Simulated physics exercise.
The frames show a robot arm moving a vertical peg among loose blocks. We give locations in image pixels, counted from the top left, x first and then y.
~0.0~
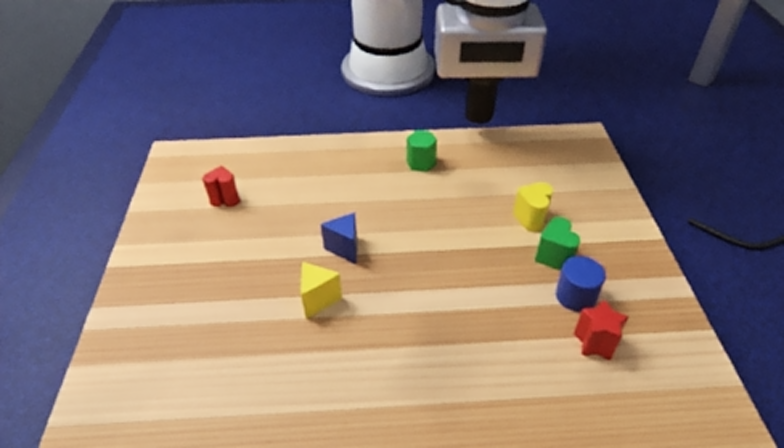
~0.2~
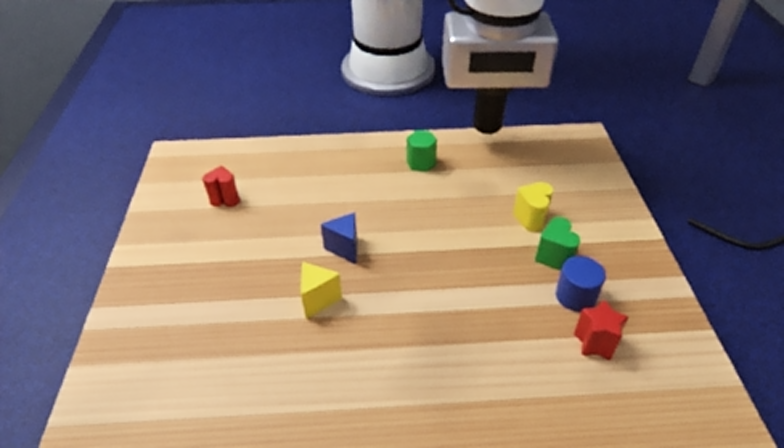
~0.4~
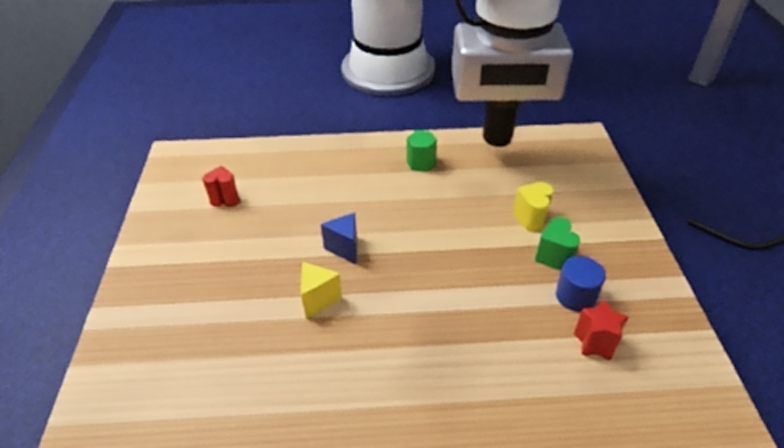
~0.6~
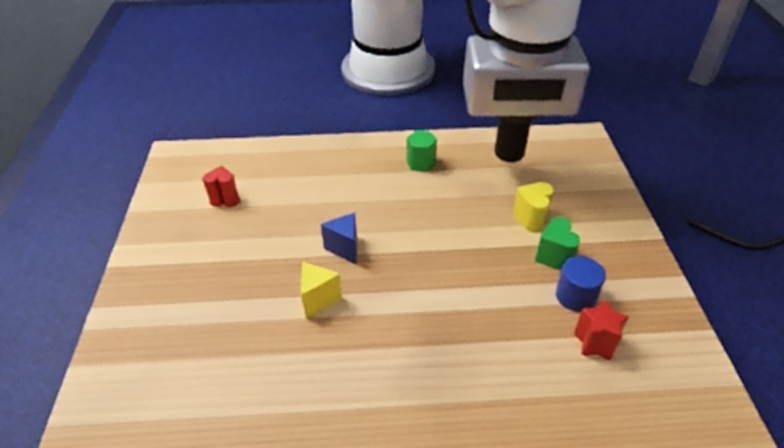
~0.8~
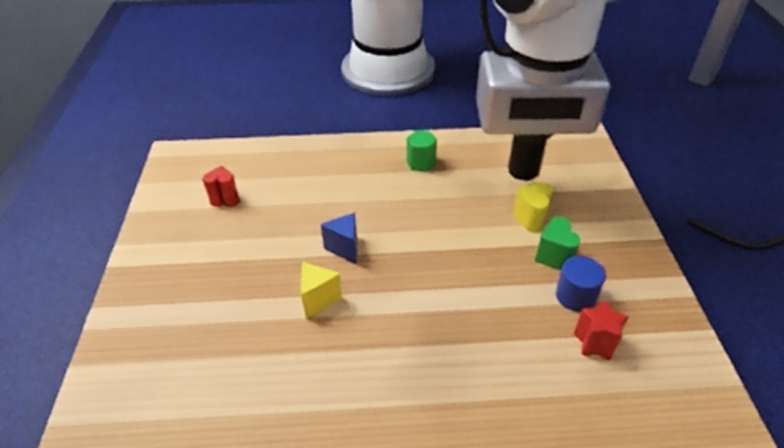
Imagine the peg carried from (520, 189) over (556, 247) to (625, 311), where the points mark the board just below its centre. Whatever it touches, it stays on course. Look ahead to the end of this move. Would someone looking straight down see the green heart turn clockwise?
No
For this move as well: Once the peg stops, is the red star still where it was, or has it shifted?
That block moves.
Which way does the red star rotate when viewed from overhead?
It spins clockwise.
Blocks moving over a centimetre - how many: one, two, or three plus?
Looking at the path, I think three or more of the blocks end up more than 1 cm away.
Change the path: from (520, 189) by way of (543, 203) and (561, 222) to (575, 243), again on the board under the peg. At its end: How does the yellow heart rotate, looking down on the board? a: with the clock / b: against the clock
It's a.
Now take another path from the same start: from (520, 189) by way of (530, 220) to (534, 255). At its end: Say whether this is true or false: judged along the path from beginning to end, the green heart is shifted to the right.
Answer: False.
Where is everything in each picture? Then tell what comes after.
Peg's lower end at (479, 117); yellow heart at (537, 193); green heart at (561, 232); blue round block at (585, 271); red star at (606, 318), in the first frame.
Peg at (487, 127); blocks still, in the second frame.
Peg at (497, 139); blocks still, in the third frame.
Peg at (509, 154); blocks still, in the fourth frame.
Peg at (523, 172); yellow heart at (537, 193); green heart at (561, 232); blue round block at (585, 271); red star at (606, 318), in the fifth frame.
On the path given first. One third of the way, peg at (546, 210); yellow heart at (551, 225), turned 25° clockwise; green heart at (571, 245); blue round block at (588, 276).
Two thirds of the way, peg at (583, 252); yellow heart at (591, 270), turned 25° clockwise; green heart at (626, 290), turned 35° anticlockwise; blue round block at (638, 322); red star at (616, 346), turned 70° clockwise.
At the end, peg at (633, 294); yellow heart at (642, 315), turned 30° clockwise; green heart at (685, 322), turned 30° anticlockwise; blue round block at (663, 353); red star at (619, 353), turned 110° clockwise.
